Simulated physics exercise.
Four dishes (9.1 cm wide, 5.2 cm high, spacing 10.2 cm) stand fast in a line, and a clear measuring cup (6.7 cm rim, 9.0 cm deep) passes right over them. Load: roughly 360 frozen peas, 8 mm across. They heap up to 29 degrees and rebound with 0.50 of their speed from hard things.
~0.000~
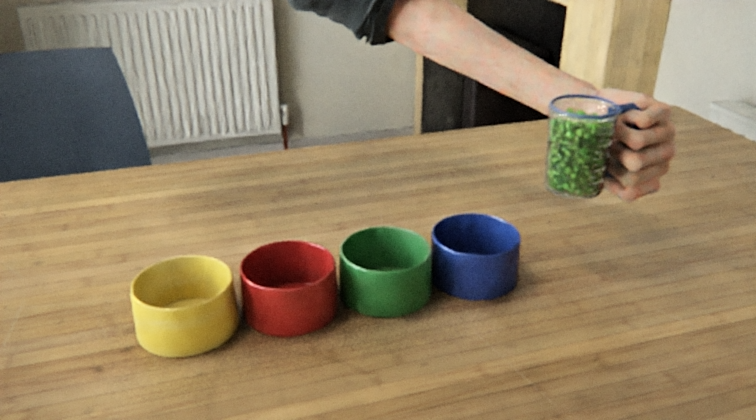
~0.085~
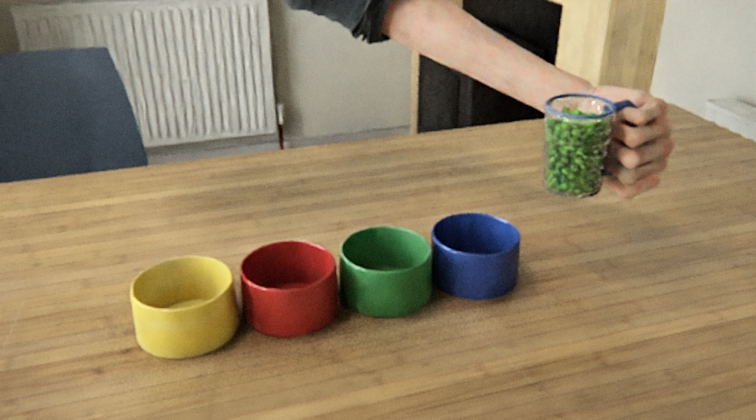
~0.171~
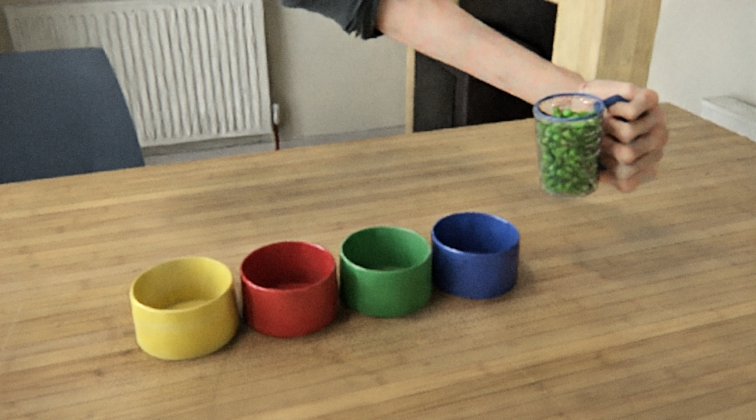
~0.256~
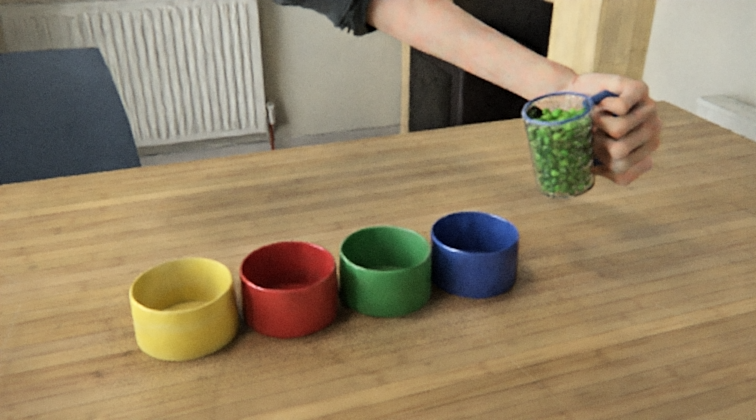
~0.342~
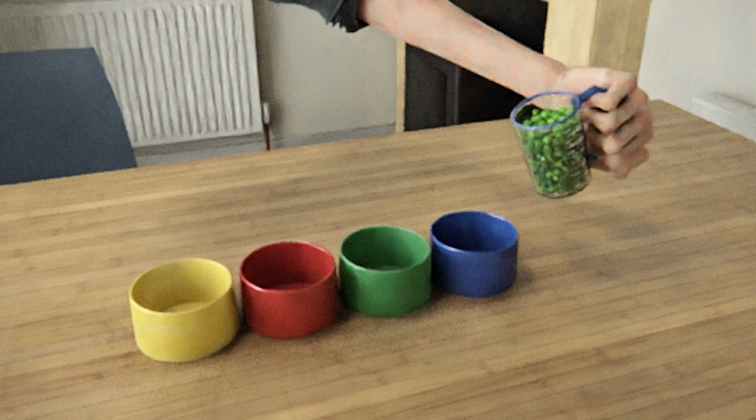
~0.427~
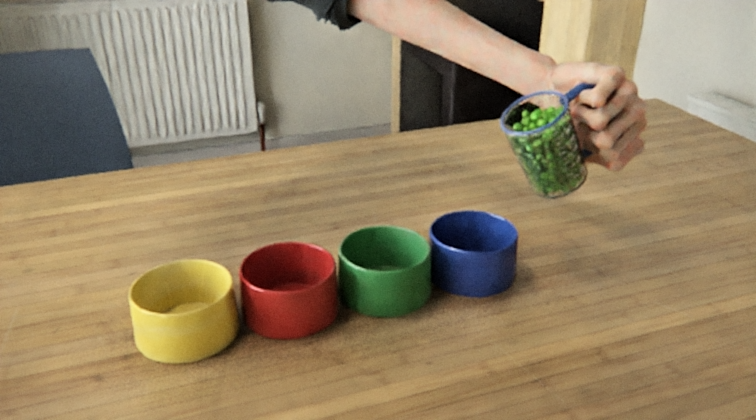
A wooden tabletop in a room with a white radiator and a dark chair behind it is seen from slightly above, in a nearly still view. Yellow, red, green and blue dishes stand in a line from left to right, while a hand at the upper right holds a clear, blue-rimmed measuring cup of green peas. The hand moves slightly left, steadily tilting the cup leftward, and the dishes stay put.
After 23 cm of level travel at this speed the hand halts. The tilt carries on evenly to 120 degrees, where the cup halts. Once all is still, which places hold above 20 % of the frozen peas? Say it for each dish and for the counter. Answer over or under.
Red dish: Under; blue dish: Under; green dish: Over; yellow dish: Under; on the counter: Under.
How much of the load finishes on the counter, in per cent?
Roughly 0 per cent.
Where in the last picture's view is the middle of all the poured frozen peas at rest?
At about (380, 271).
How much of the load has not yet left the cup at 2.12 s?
Some 0 per cent of the load.
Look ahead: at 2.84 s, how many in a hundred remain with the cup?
Some 0 per cent of the load.
Then, at 1.44 s, tilt 102 degrees; cup holds 80 %, green 15 %.
Then, at 2.12 s, tilt 120 degrees; cup holds 0 %, green 100 %.
After 2.84 s, tilt 120 degrees; cup holds 0 %, green 100 %.
By 3.1 s all is still; red 0 %, blue 0 %, green 100 %, yellow 0 %, counter 0 %.
